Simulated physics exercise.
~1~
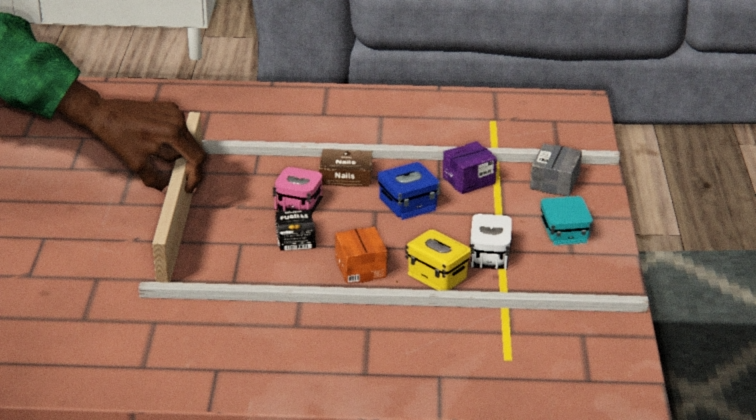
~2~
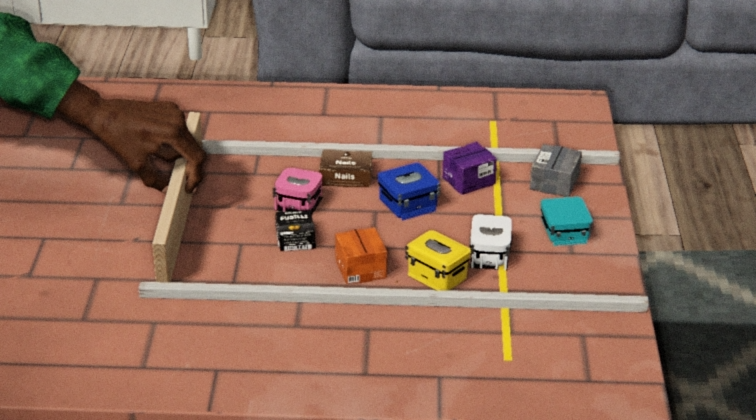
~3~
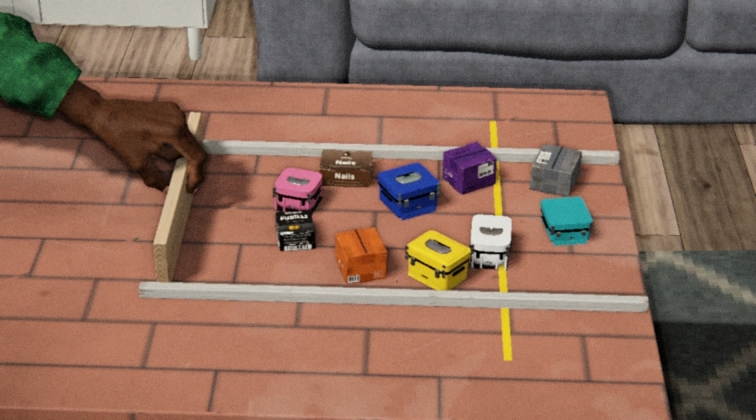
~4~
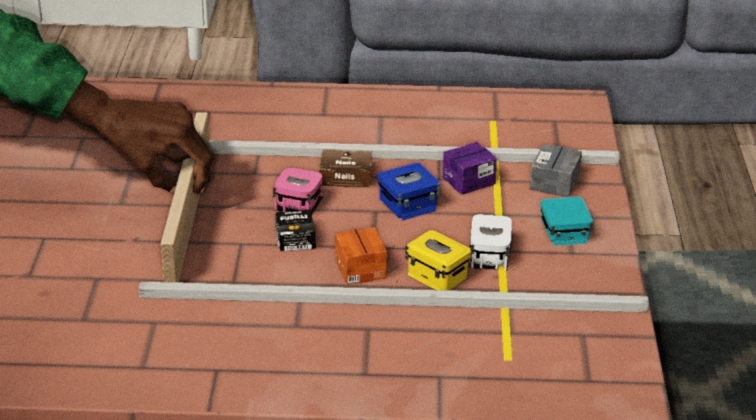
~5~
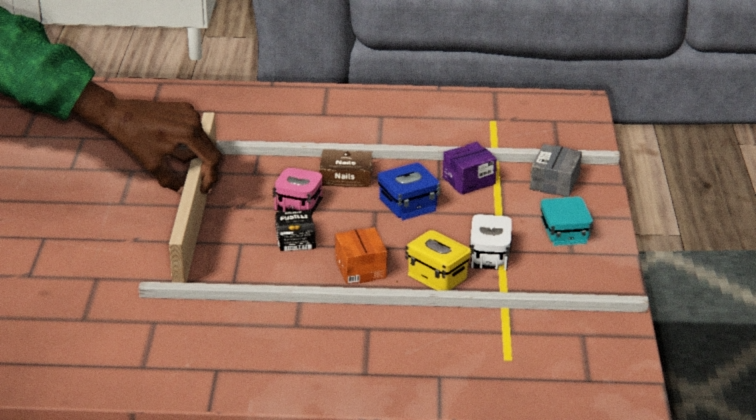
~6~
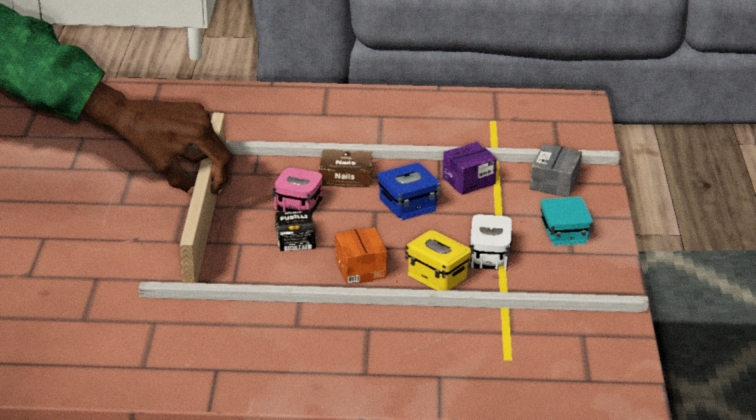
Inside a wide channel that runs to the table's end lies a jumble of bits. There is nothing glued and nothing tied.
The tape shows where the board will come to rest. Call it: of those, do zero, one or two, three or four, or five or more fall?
Zero fall.
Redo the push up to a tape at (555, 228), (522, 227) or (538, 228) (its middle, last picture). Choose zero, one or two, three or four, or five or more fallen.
First one or two, then either one or two, then one or two.
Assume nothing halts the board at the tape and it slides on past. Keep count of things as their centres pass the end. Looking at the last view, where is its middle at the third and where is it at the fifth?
The middle is at about (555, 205), later at about (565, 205).
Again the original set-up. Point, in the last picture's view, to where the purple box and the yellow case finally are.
The purple box at (569, 171), the yellow case at (579, 269).
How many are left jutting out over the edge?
So the number is 1.
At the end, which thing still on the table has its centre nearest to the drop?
Looks like the grey box to me.
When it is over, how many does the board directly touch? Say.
4 in contact.
Soon after, none off yet; turquoise case at rest near (565, 222); grey box at rest near (556, 170); white case at rest near (490, 243).
In the end, the number that fall off is zero.
